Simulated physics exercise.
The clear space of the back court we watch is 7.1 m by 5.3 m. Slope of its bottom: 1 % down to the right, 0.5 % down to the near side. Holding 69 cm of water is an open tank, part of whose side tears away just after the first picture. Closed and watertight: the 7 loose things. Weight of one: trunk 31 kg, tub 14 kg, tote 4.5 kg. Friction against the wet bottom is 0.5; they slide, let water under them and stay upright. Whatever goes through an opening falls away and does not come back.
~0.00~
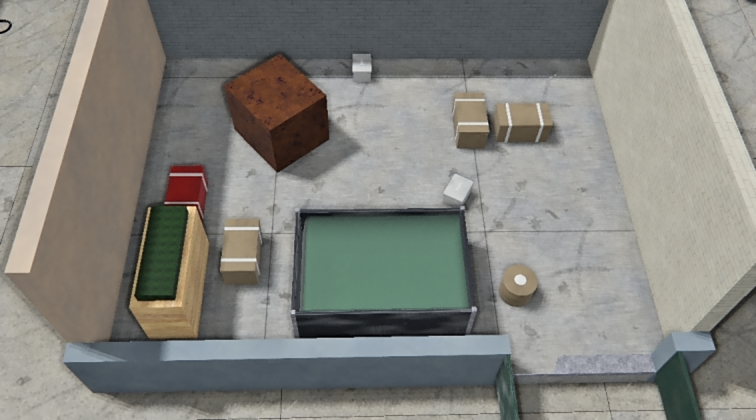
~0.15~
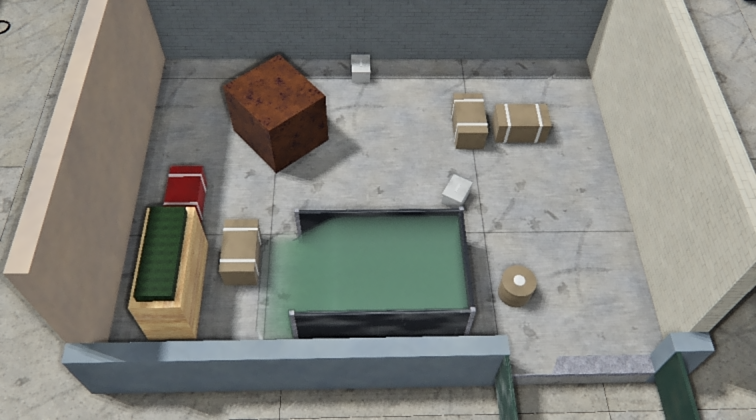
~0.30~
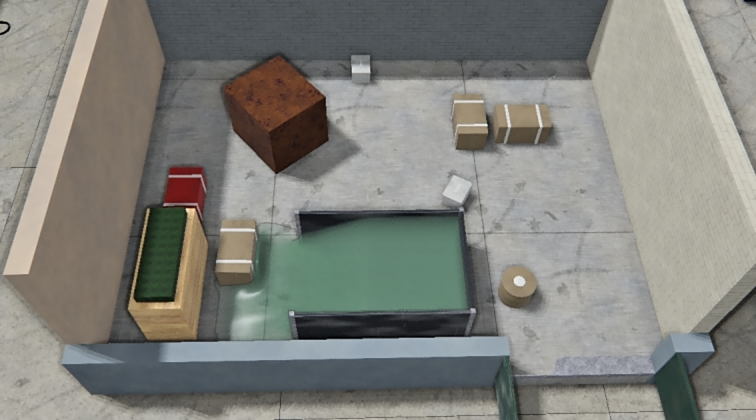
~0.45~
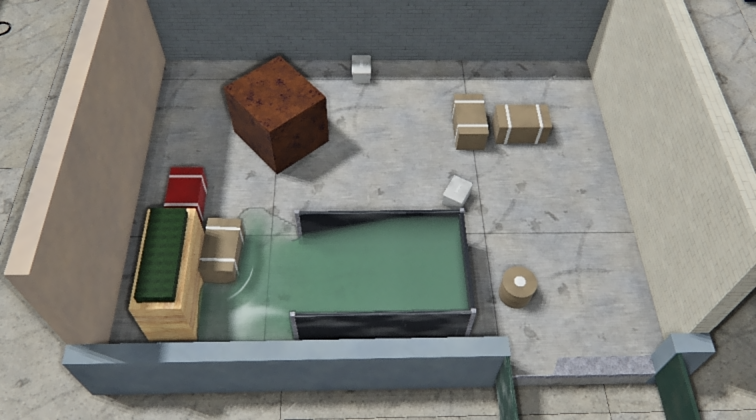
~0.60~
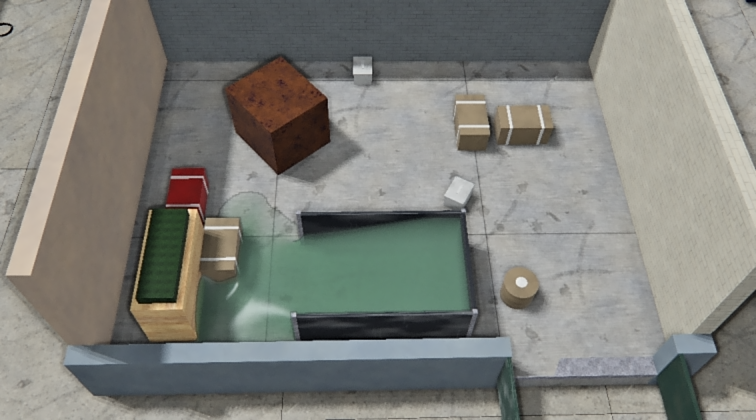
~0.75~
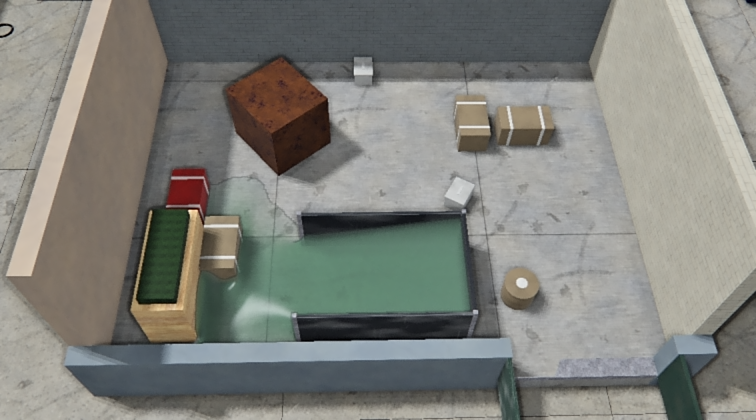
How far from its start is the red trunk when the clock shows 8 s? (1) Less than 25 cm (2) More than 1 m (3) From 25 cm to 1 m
More than 1 m (2).
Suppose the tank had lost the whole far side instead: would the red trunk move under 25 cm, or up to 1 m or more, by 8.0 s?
So the red trunk keeps its position.
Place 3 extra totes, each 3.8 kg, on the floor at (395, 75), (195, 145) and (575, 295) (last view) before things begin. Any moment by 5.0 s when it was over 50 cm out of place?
So that's beyond the threshold, beyond the threshold and within the threshold, in that sequence.
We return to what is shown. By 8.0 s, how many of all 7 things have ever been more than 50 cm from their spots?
Count: 4.
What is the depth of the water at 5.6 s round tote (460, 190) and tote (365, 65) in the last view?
Roughly 2 and 6 cm.
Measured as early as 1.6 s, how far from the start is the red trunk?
Displacement by then near 50 cm.
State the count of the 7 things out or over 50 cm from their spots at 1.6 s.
I count 2 of them.
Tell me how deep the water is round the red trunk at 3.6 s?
I'd say around 16 cm.
After 1.6 s the red trunk is near (149, 188), 0.5 m from its start, aground; 0 of 7 are out; 0 afloat.
After 3.6 s the red trunk is near (173, 109), 1.5 m from its start, afloat; 0 of 7 are out; 2 afloat.
After 5.6 s the red trunk is near (287, 61), 2.8 m from its start, afloat; 0 of 7 are out; 2 afloat.
After 8.0 s the red trunk is near (394, 60), 3.9 m from its start, aground; 0 of 7 are out; 1 afloat.
